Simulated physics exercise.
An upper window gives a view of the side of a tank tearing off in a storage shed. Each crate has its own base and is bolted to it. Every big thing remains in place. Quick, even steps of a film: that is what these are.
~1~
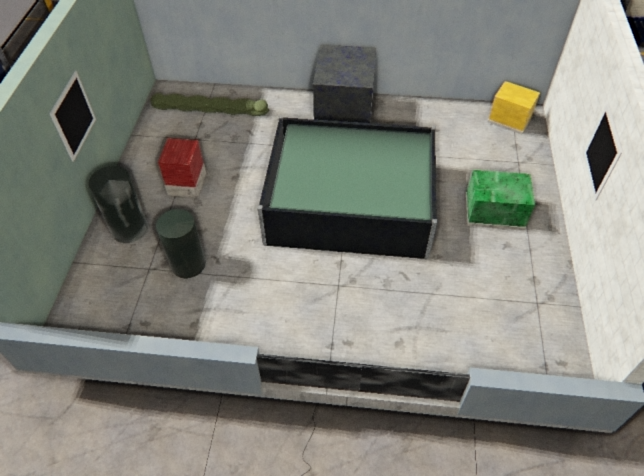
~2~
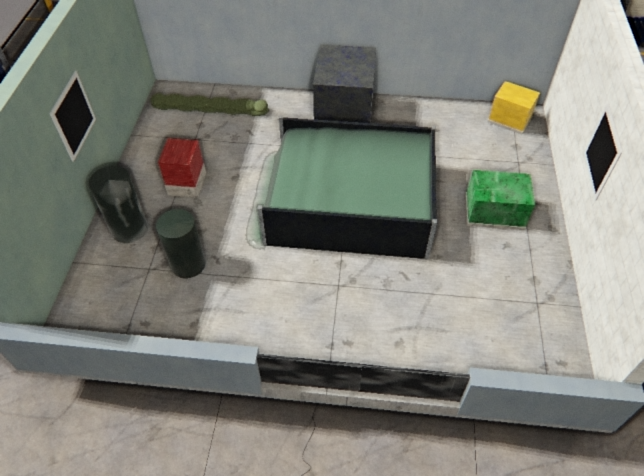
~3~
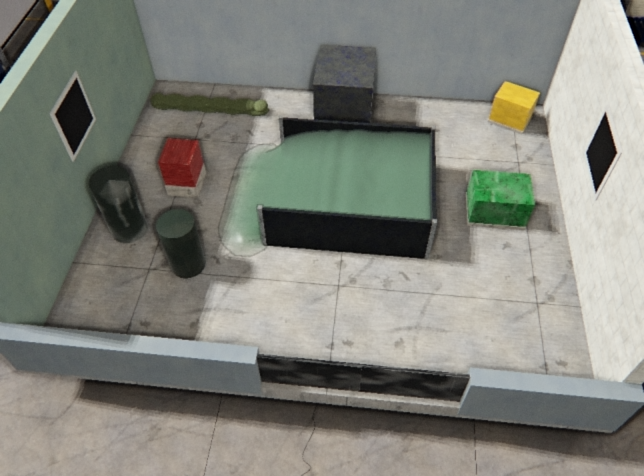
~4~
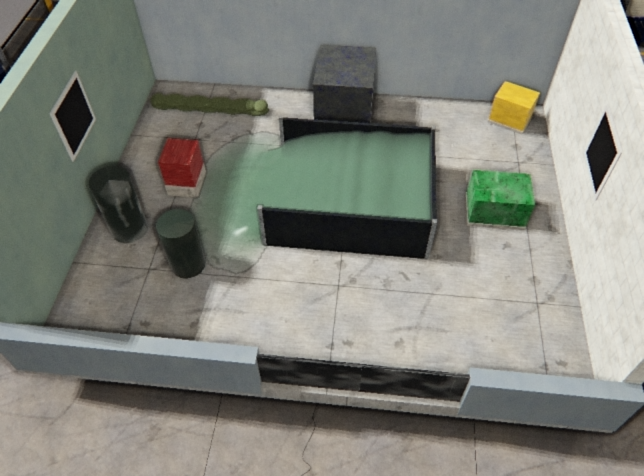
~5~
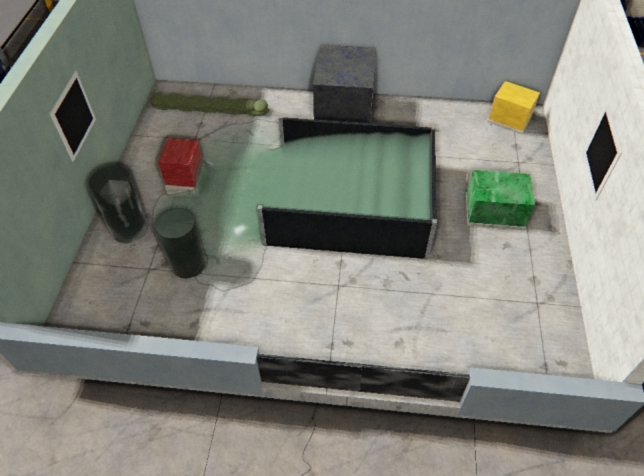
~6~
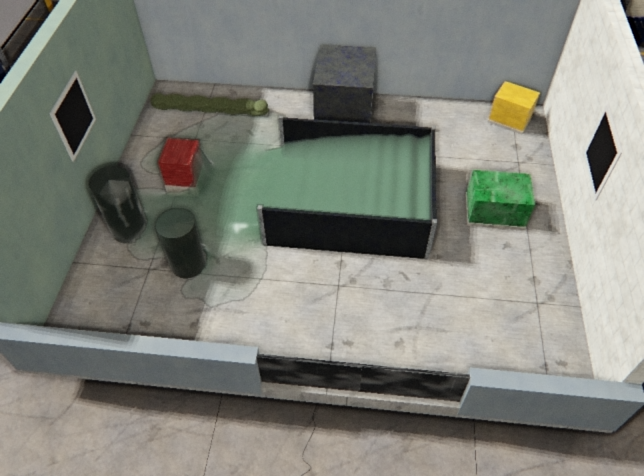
A dark-sided tank of green water sat among coloured boxes until its left side gave way, and the water poured out leftward across the floor, spreading around the red box and the dark green barrels.
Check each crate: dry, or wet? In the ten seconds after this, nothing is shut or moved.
Checked: Red crate wet, yellow crate wet, green crate wet.
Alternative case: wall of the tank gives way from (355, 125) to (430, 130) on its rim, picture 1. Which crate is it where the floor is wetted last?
My answer: The green crate.
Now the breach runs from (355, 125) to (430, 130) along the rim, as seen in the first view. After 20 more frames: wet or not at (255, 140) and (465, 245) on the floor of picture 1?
Submerged, then untouched.
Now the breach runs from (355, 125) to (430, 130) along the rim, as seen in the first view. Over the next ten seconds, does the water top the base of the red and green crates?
In short: Red crate stays untouched; green crate gets drenched.
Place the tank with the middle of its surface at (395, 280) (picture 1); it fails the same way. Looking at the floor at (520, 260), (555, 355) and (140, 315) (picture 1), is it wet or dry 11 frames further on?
Results in order - left untouched, left untouched, swamped.
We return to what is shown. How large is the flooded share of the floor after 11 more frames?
Roughly 40 percent.
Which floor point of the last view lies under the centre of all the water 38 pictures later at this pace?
Around pixel (253, 209).
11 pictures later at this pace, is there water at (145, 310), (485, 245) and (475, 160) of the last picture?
First inundated, second spared, third spared.
A moment on, water covers 30 % of the floor; the red crate water round its plinth, the yellow crate not reached, the green crate not reached.
Next, water covers 40 % of the floor; the red crate water round its plinth, the yellow crate not reached, the green crate not reached.
Then, water covers 50 % of the floor; the red crate water round its plinth, the yellow crate not reached, the green crate not reached.
Later, water covers 85 % of the floor; the red crate water round its plinth, the yellow crate water round its plinth, the green crate water round its plinth.
In the end, water covers 95 % of the floor; the red crate was topped, the yellow crate was topped, the green crate was topped.
